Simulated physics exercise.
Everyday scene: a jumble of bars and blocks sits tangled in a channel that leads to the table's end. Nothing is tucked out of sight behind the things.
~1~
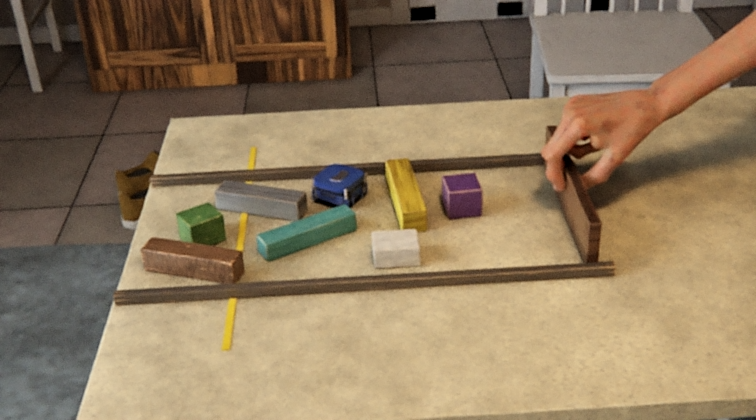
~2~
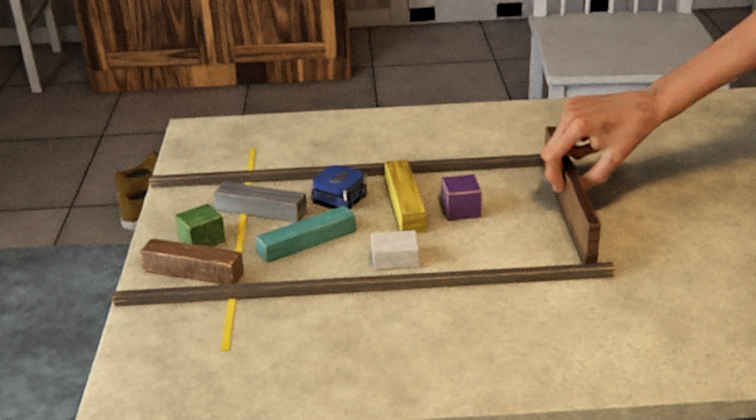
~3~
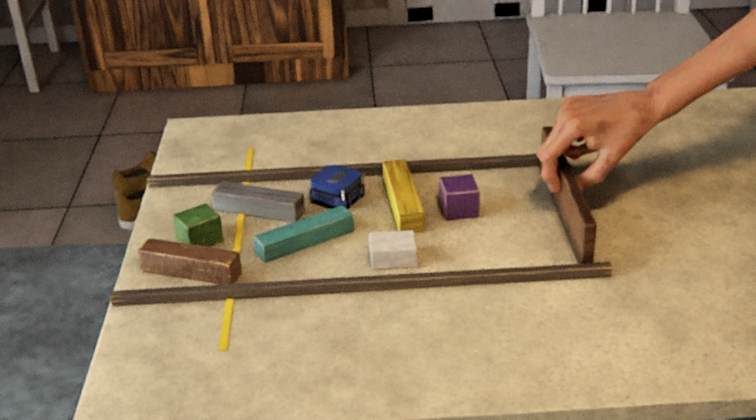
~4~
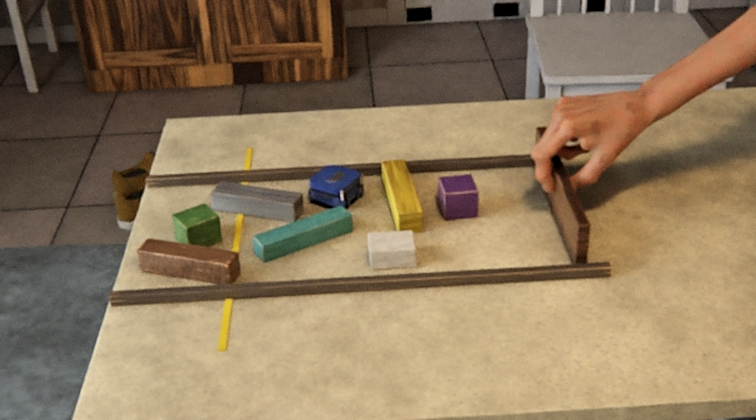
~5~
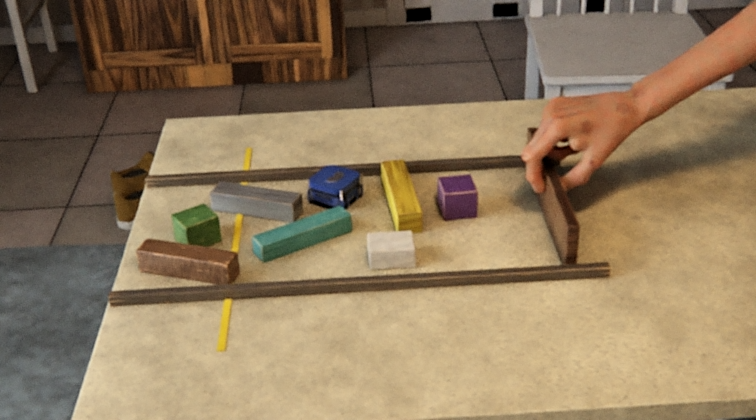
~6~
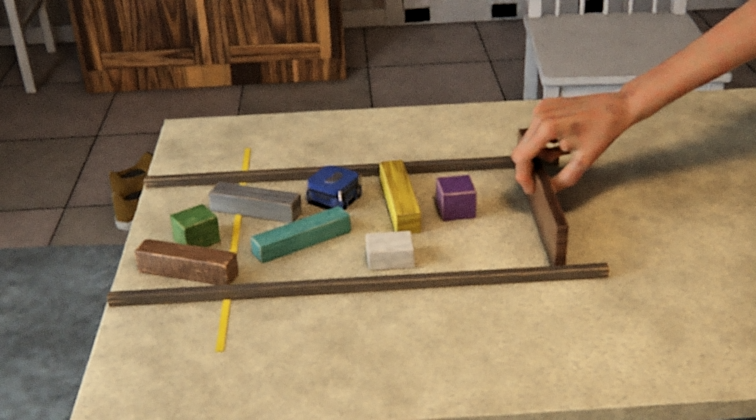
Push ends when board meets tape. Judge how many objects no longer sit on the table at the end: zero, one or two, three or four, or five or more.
Only one or two.
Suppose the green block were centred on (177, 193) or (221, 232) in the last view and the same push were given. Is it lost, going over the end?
In order, falls away; hangs on.
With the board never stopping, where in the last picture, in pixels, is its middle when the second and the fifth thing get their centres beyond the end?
At (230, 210) for the second, at (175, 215) for the fifth.
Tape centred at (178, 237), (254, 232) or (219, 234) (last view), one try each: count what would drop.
Try 1: 4; try 2: 0; try 3: 2.
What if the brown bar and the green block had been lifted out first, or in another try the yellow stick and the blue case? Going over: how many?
0 and 0.
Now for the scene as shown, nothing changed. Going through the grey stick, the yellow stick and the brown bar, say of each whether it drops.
Grey stick - gone, yellow stick - still on top, brown bar - still on top.
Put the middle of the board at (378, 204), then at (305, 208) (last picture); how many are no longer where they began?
The number moved is 5 and then 8.
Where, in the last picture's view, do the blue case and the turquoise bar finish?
Blue case at about (165, 187), turquoise bar at about (162, 239).
A little later, none off yet; brown bar at rest near (187, 262); green block at rest near (195, 228); grey stick at rest near (255, 202).
Next, none off yet; brown bar shifted a little near (170, 270); green block at rest near (195, 228); grey stick shifted a little near (214, 200).
When it is over, the number that fall off is one or two; down, grey stick.
